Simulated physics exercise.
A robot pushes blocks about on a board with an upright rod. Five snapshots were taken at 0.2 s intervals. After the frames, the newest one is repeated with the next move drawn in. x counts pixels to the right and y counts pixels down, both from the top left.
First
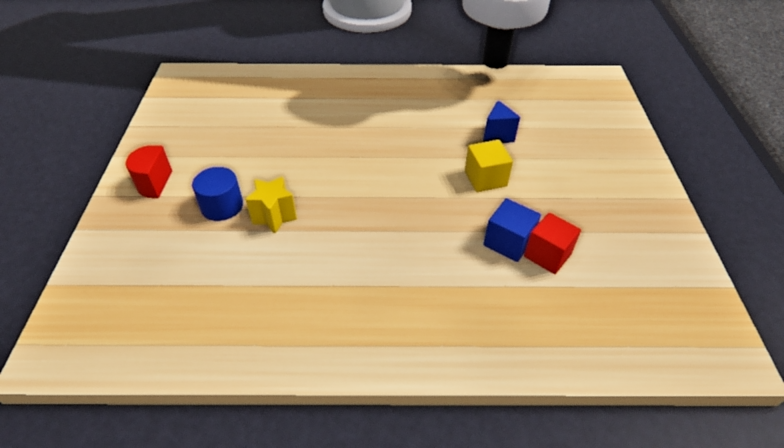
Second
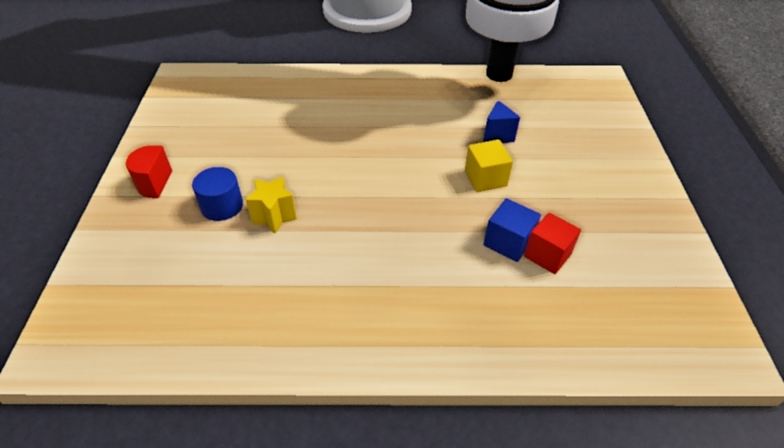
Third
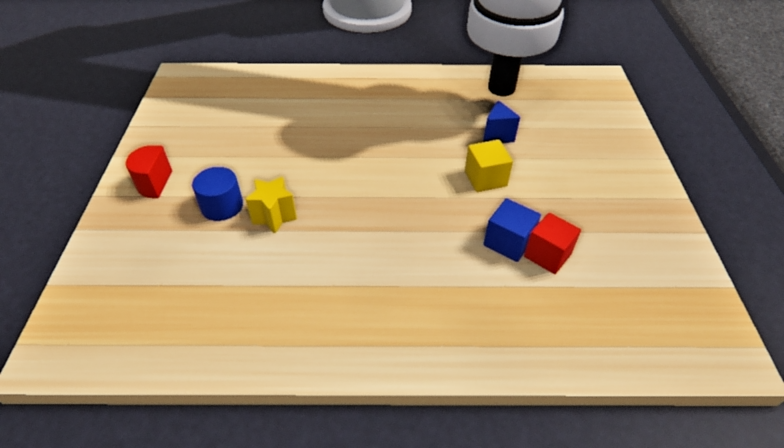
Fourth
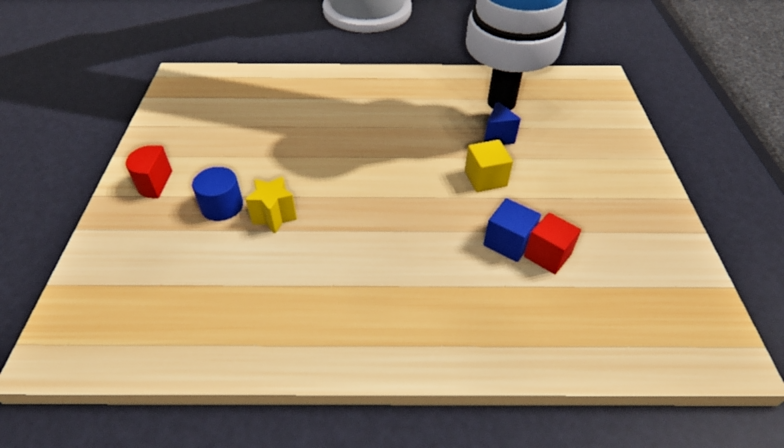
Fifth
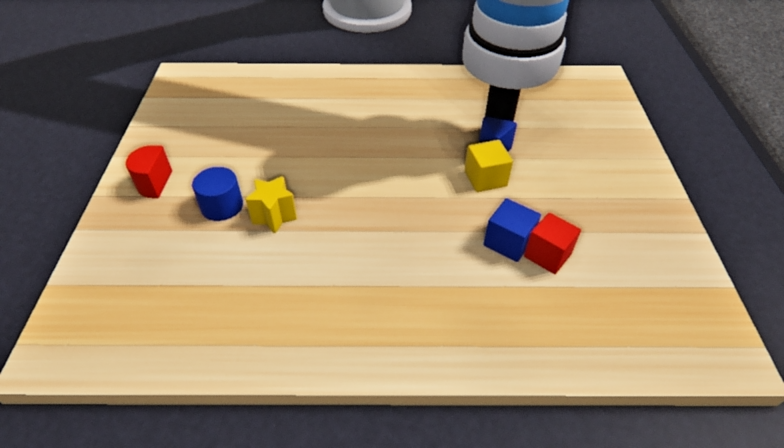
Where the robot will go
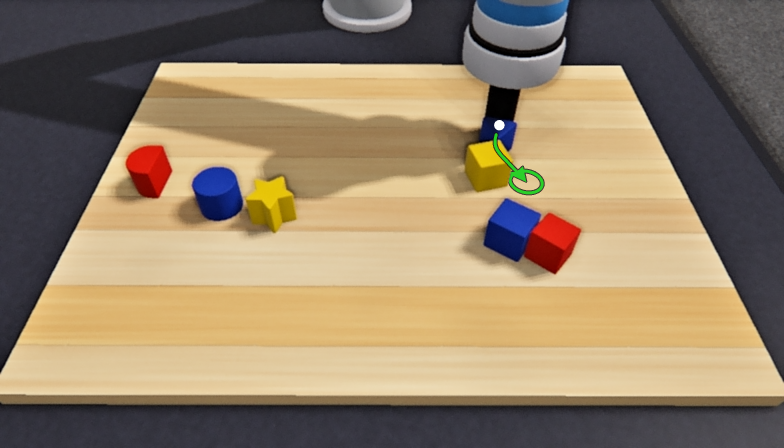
On a wooden board, a robot arm's dark rod moves toward the viewer and nudges a blue triangular block toward a yellow cube.
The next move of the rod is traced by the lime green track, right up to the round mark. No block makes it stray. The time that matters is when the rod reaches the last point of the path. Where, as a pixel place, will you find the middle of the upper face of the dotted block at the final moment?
At roughly (533, 176).
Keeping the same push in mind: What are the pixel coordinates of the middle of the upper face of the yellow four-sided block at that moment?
The point I'd pick in the picture is (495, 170).
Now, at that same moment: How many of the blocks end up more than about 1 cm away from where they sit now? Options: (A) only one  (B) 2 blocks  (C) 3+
Answer: B.
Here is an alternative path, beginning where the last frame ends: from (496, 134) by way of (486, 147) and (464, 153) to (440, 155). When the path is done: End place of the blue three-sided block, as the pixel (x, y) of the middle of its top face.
The middle of its upper face will lie at (498, 142).
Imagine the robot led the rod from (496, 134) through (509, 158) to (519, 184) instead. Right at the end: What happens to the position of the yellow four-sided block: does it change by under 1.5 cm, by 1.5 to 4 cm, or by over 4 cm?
It travels between 1.5 and 4 cm.
The line goes from (496, 134) over (497, 150) and (511, 166) to (526, 182); the dot is on the blue three-sided block.
The first path, step by step. Halfway along, rod (507, 142); yellow four-sided block (496, 165), turned 60° clockwise; blue three-sided block (514, 151), turned 30° anticlockwise.
At the end, rod (530, 166); yellow four-sided block (495, 170), turned 80° clockwise; blue three-sided block (533, 176); blue four-sided block unmoved.
